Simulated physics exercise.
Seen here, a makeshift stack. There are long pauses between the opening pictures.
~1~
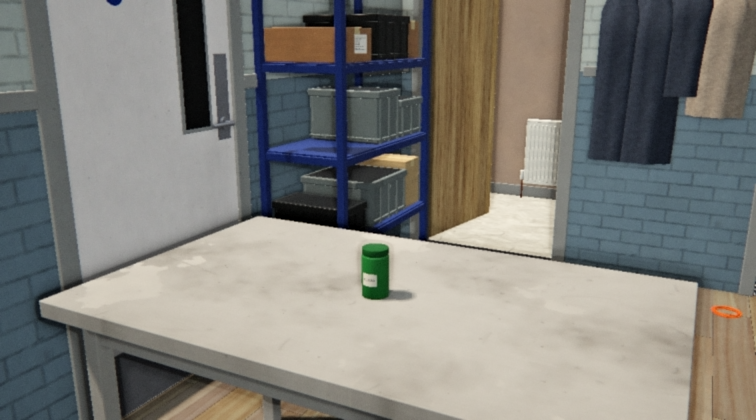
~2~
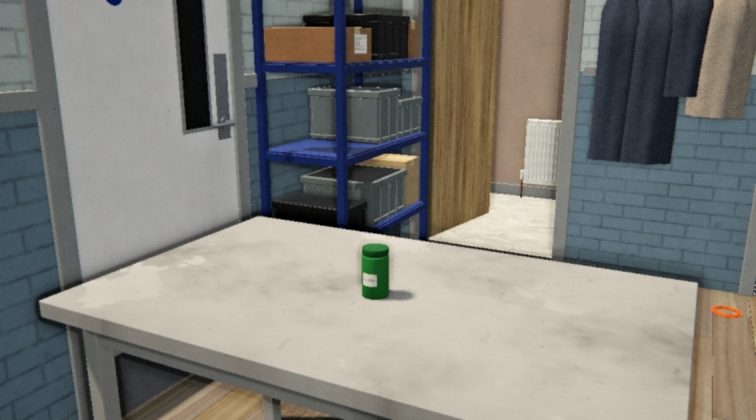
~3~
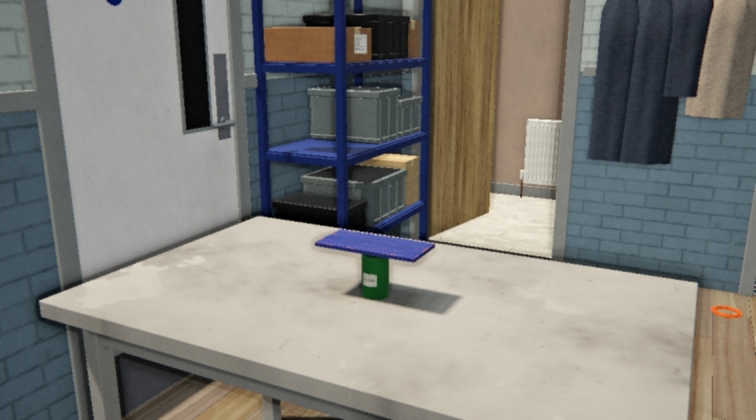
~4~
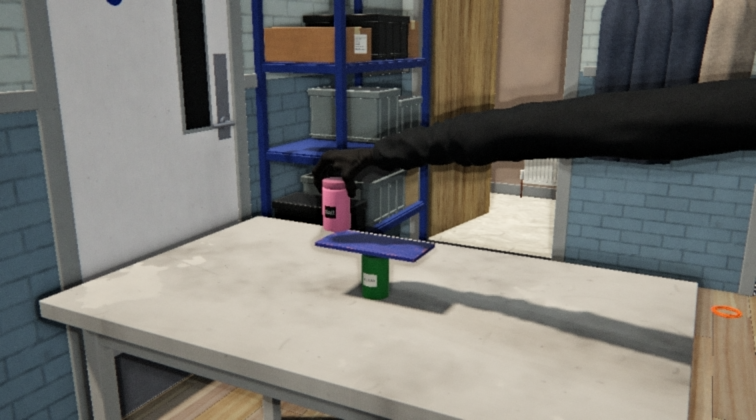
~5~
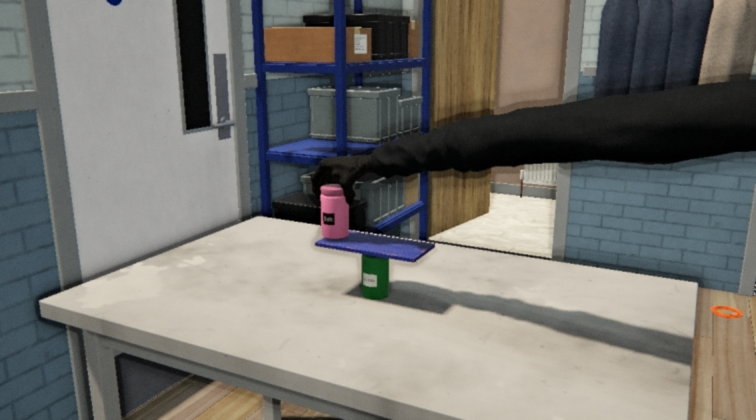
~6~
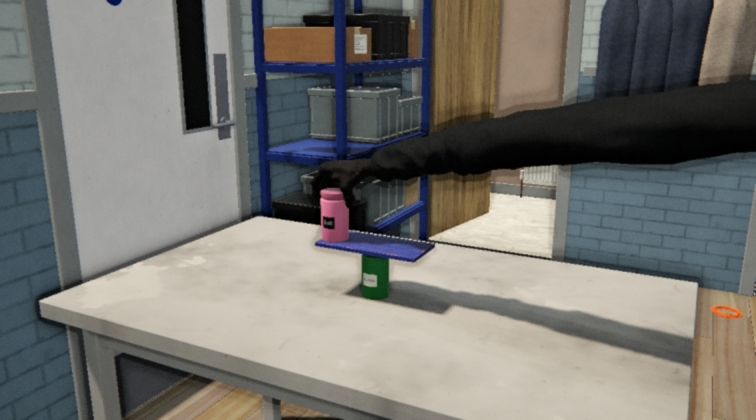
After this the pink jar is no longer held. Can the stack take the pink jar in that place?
As it turns out, it comes apart.
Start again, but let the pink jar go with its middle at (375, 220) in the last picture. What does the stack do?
Then it holds.
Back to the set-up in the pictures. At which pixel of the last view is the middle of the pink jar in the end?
Near (290, 271).
Then, 0.40 s after the last picture, pink jar now fallen; blue board tipped 49° from how it was.
Then, 0.50 s after the last picture, blue board tipped 68° from how it was.
Then, 0.90 s after the last picture, blue board now fallen.
At rest, fallen, blue board and pink jar; green jar in place. Seen from the same camera at the end, pink jar near (290, 271). The stack gives way.
